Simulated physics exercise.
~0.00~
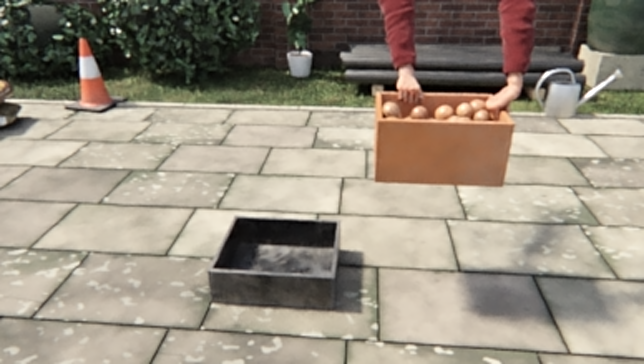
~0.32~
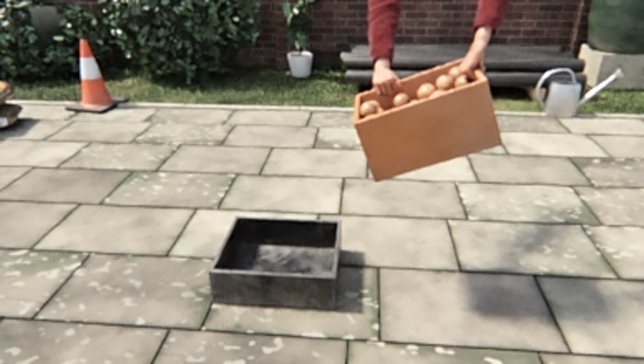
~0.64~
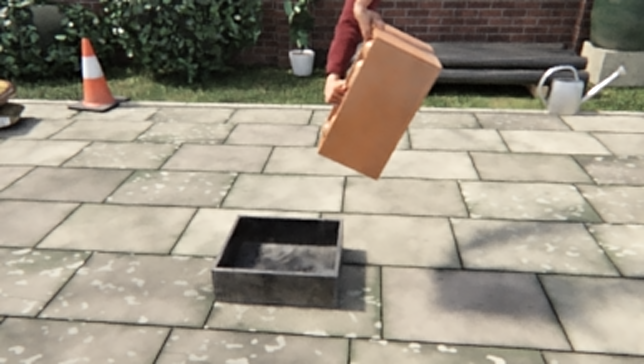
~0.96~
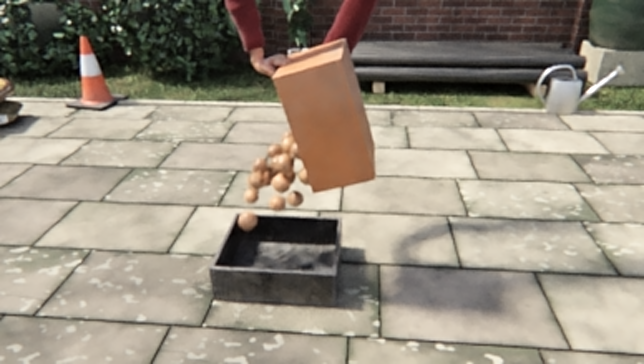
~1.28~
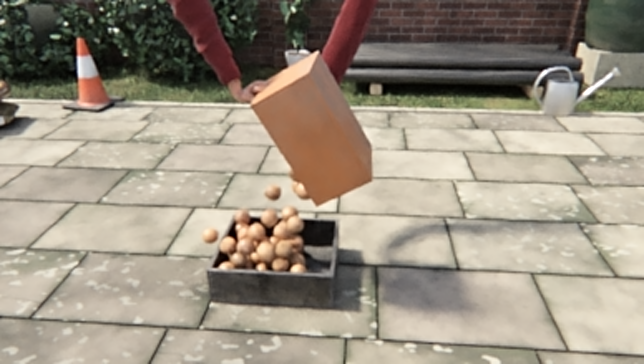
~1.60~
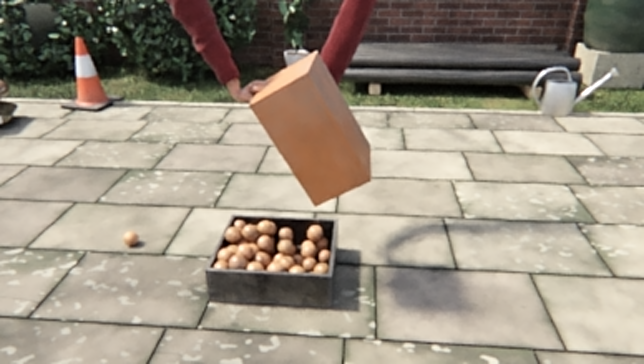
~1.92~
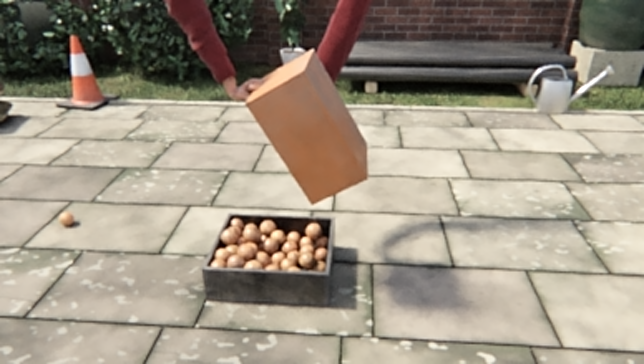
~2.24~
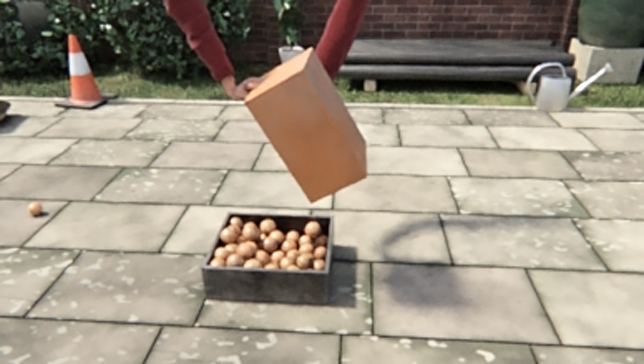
Two hands tip an orange crate, pouring onions into a black tray; one rolls away left.
